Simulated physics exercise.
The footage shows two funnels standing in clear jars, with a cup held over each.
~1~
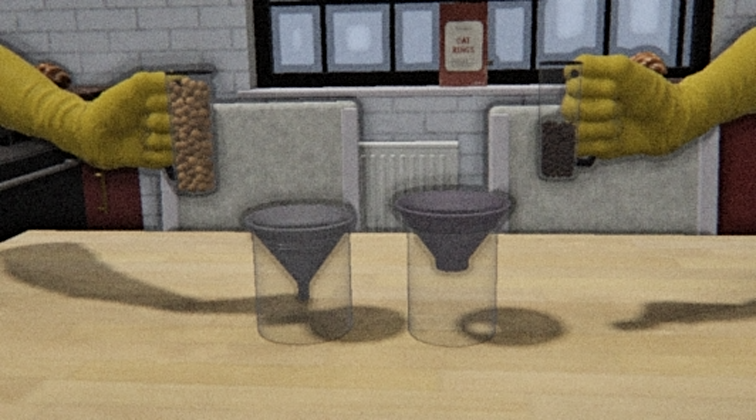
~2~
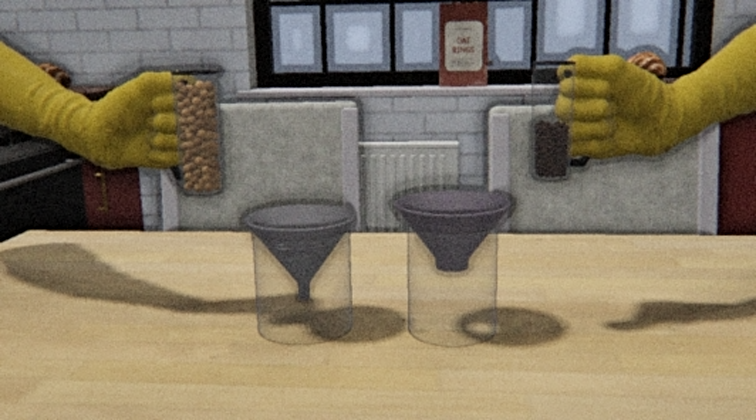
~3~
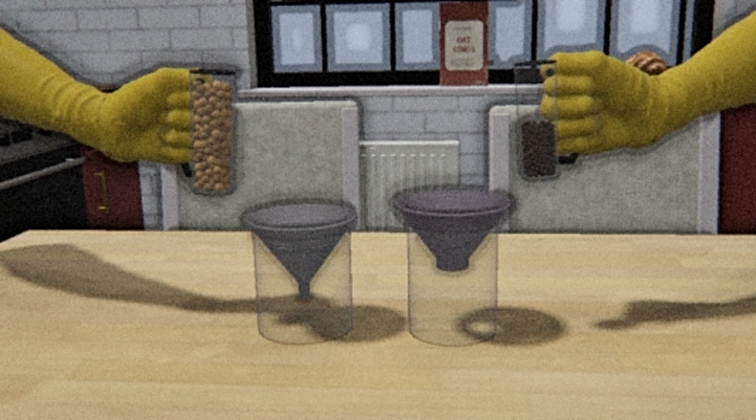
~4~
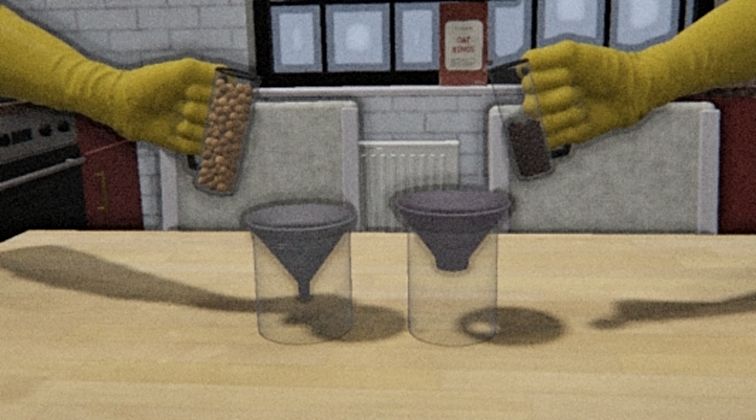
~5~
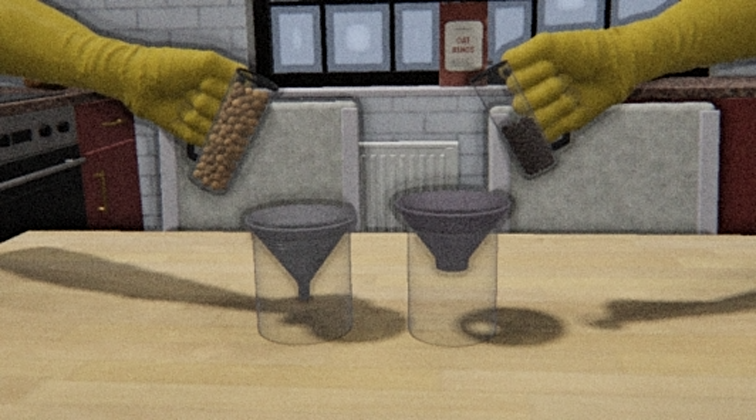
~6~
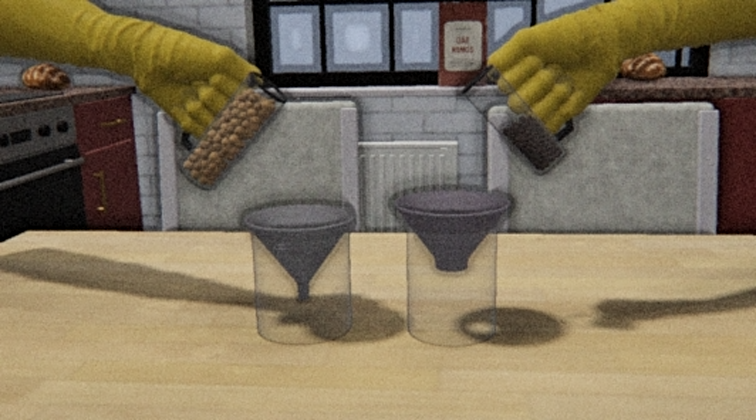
Two yellow-gloved hands held clear cups, one of round wooden beads and one of small dark balls, moved them inward and steadily tilted them toward each other above two funnels standing in clear jars.
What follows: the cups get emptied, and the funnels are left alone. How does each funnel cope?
At the end, left: Backs up; right: Drains completely.
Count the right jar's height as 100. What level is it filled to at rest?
About 10 in a hundred.
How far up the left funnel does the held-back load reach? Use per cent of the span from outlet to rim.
Near 90 %.
Then, 0.26 s after the last picture, left, all still in the cup; right, all still in the cup.
Then, 0.54 s after the last picture, left, nearly all still in the cup, a small part in or over the funnel; right, all still in the cup.
Then, 0.86 s after the last picture, left, about a third still in the cup, about two thirds in or over the funnel; right, about half still in the cup, about half in or over the funnel, a small part down in the jar.
At rest, left, all stuck in the funnel, none down in the jar; right, all down in the jar.
